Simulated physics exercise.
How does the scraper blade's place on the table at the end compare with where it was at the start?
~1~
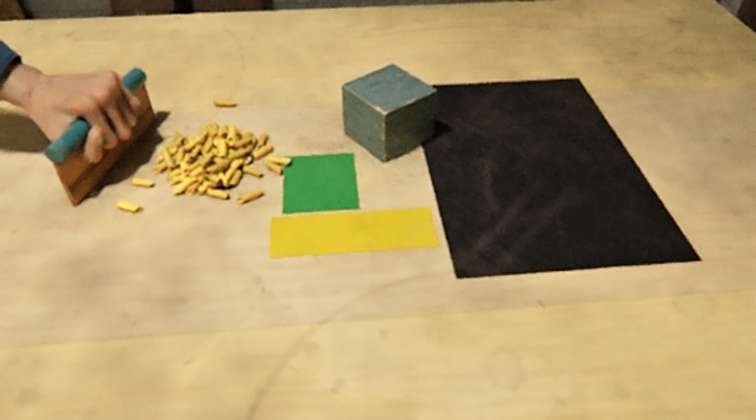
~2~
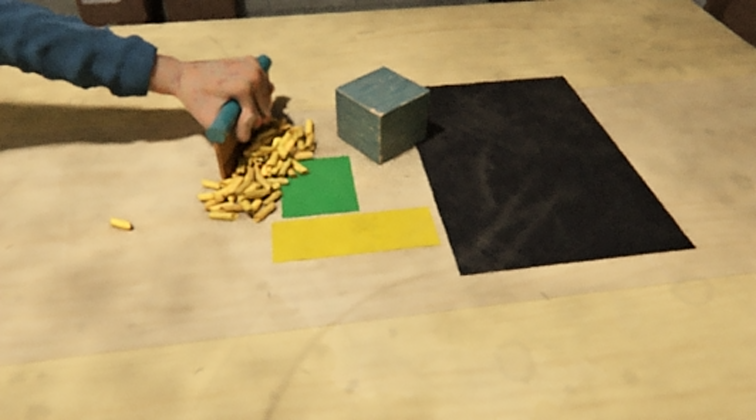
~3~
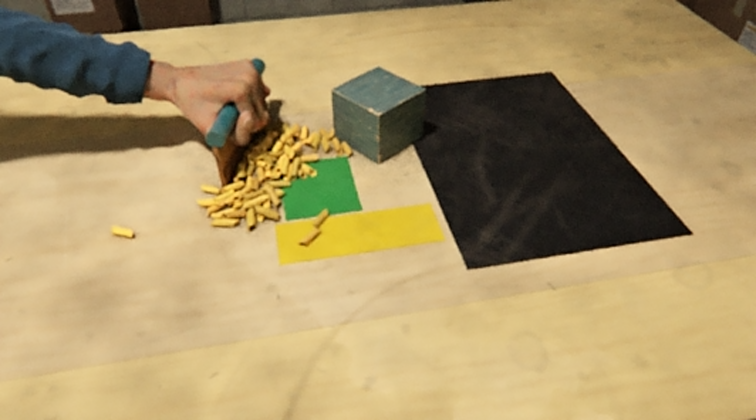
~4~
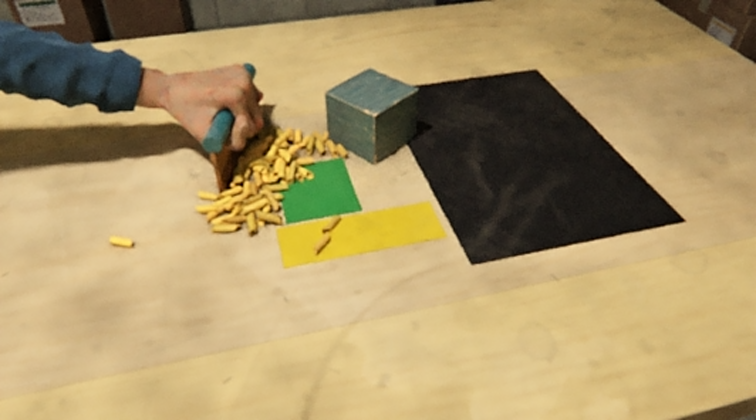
It starts on the far left, clear of the pasta pile, and ends further right, pressed up against the pieces and closer to the block.
